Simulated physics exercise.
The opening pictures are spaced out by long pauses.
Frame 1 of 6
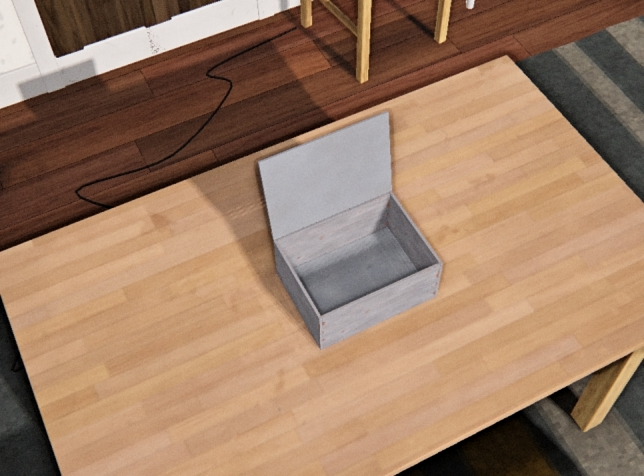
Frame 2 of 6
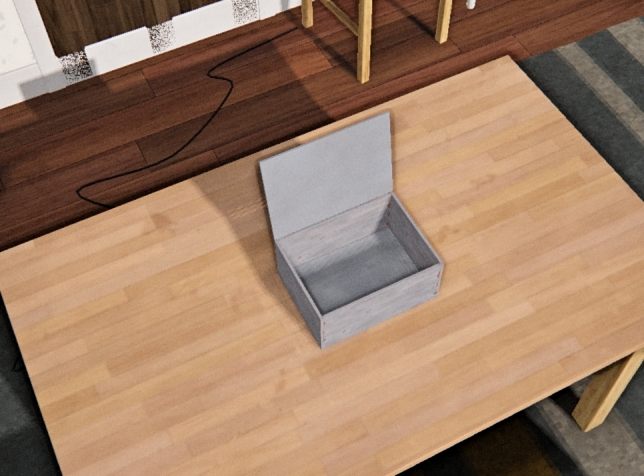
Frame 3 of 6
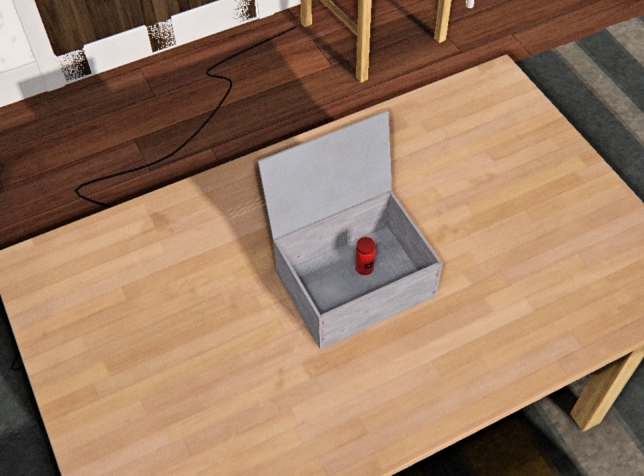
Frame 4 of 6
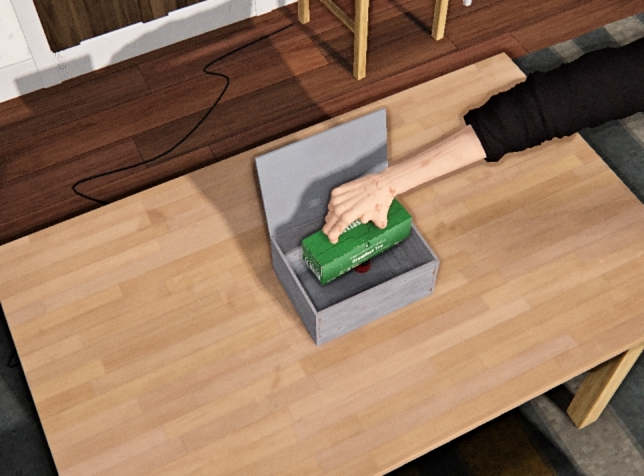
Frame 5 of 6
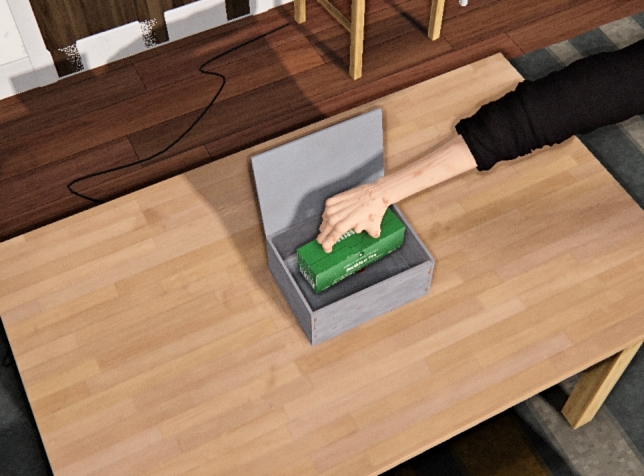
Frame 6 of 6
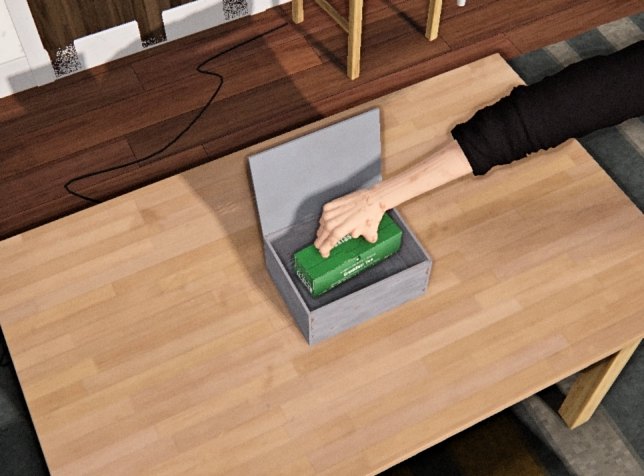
In this clip, an open gray box sits empty on a wooden table, then a small red shaker appears inside it. A hand in a dark sleeve lowers a green carton into the box and keeps hold of it.
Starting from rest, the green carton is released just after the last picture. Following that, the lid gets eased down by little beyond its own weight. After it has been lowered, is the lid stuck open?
No.
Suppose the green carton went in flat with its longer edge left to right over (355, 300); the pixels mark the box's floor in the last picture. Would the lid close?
Lid down.
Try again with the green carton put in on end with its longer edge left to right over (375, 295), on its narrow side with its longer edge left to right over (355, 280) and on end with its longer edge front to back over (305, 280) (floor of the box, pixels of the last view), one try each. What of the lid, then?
Lid, try 1: Propped open; try 2: Fully down; try 3: Propped open.
Then, 0.70 s past the last view, green carton on its side near (368, 286).
Then, 1.60 s past the last view, lid 60° above the rim; green carton on its side near (368, 286).
Then, 2.10 s past the last view, lid 23° above the rim; green carton on its side near (368, 286).
Finally, lid shut; down or leaning hard in the box, green carton; red shaker still in place. Final places as the last picture's camera would see them, green carton near (368, 286).
